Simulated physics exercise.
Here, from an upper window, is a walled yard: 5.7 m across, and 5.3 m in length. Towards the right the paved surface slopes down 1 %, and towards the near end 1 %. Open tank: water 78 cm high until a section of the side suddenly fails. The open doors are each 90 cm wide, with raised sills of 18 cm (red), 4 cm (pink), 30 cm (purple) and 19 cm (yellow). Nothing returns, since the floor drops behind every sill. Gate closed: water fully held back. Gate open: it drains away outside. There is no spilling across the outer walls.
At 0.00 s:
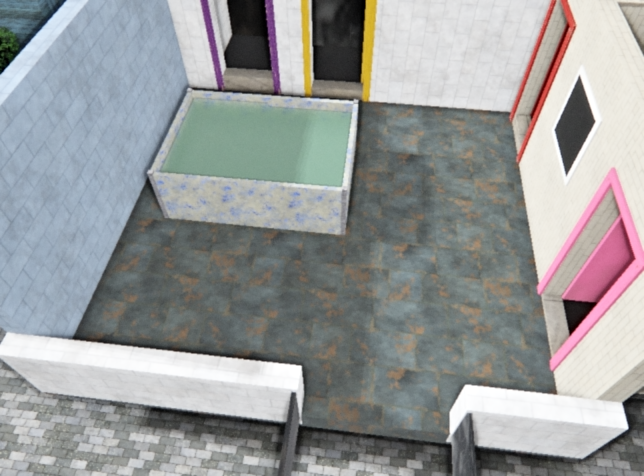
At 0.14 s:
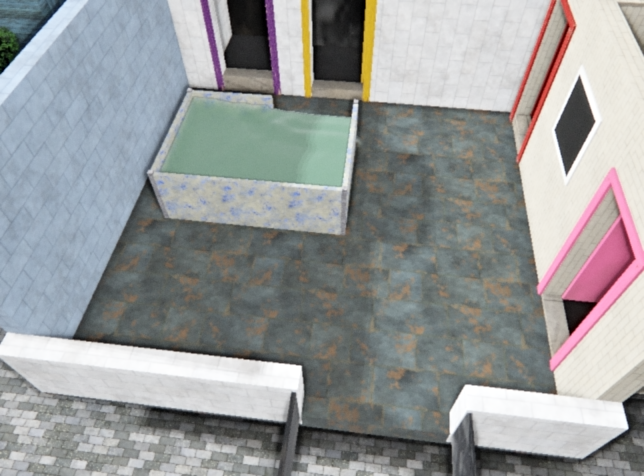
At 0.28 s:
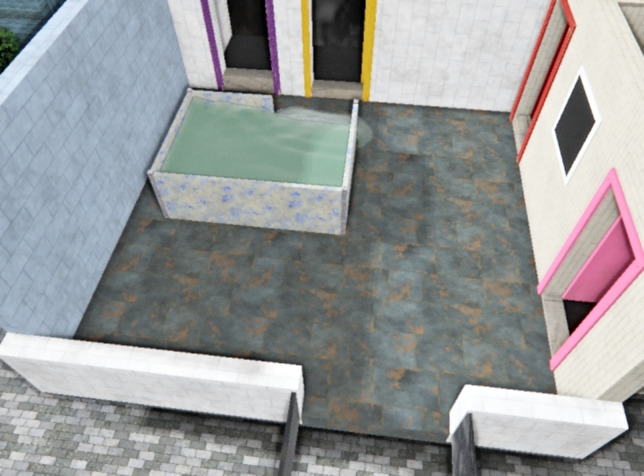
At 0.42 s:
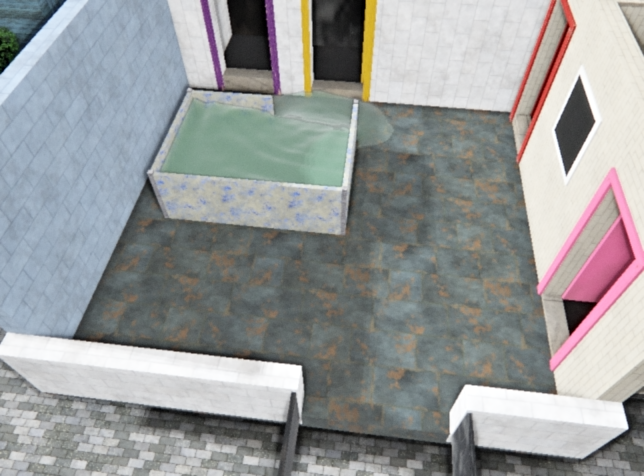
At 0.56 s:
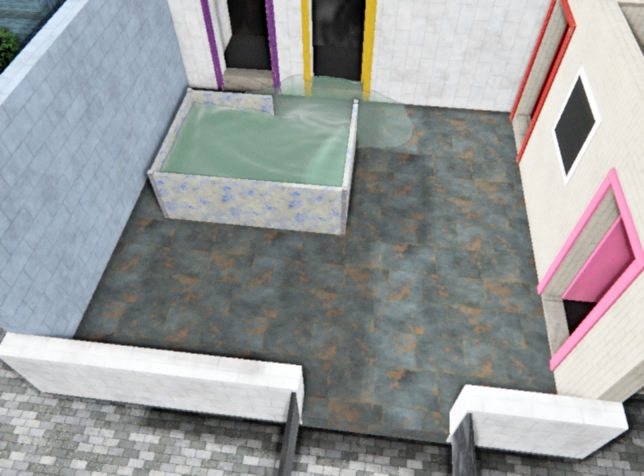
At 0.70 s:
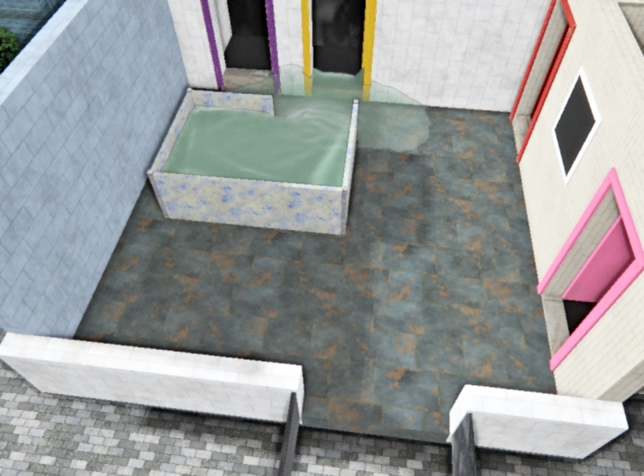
Pale green water pours through an opening in the far side of a raised tank and spreads over dark, rust-flecked paving toward the yellow doorway and rightward, seen from above in a walled yard. Purple and yellow doorways line the white back wall, with red and pink ones right and a blue wall left. The patch widens steadily, its surface swirling, while the camera stays still.
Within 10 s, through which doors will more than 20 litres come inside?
The red door overtops the limit; the pink door overtops the limit; the purple door remains shy of the limit; the yellow door overtops the limit.
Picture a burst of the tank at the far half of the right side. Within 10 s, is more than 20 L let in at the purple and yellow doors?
So purple ends up short of it and yellow ends up short of it.
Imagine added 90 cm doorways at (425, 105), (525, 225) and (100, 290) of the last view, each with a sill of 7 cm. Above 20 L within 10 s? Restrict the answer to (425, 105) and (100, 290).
Well, the first is beyond the mark and the second is shy of the mark.
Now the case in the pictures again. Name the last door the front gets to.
Pink.
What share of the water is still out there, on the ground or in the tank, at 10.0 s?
66 %.
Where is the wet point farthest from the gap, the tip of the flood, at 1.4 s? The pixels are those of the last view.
I'd put it near pixel (508, 114) of the last picture.
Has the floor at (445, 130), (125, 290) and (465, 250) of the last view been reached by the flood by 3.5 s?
Submerged, submerged, submerged.
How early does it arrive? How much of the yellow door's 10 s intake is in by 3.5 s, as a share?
It comes to about 95 per cent.
After 1.4 s water covers 20 % of the floor and is deepest (51 cm) near (340, 101); red door 7 cm at the sill, 0 L in, pink door not reached, purple door 16 cm at the sill, 0 L in, yellow door 50 cm at the sill, 195 L in.
After 2.2 s water covers 35 % of the floor and is deepest (40 cm) near (309, 99); red door 34 cm at the sill, 32 L in, pink door not reached, purple door 13 cm at the sill, 1 L in, yellow door 40 cm at the sill, 386 L in.
After 3.5 s water covers 60 % of the floor and is deepest (28 cm) near (319, 99); red door 27 cm at the sill, 104 L in, pink door 4 cm at the sill, 0 L in, purple door 13 cm at the sill, 1 L in, yellow door 28 cm at the sill, 510 L in.
After 6.0 s water covers 85 % of the floor and is deepest (20 cm) near (510, 128); red door 19 cm at the sill, 137 L in, pink door 5 cm at the sill, 1 L in, purple door 11 cm at the sill, 1 L in, yellow door 19 cm at the sill, 544 L in.
After 10.0 s water covers 95 % of the floor and is deepest (16 cm) near (558, 424); red door 13 cm at the sill, 139 L in, pink door 11 cm at the sill, 36 L in, purple door 7 cm at the sill, 1 L in, yellow door 10 cm at the sill, 545 L in.
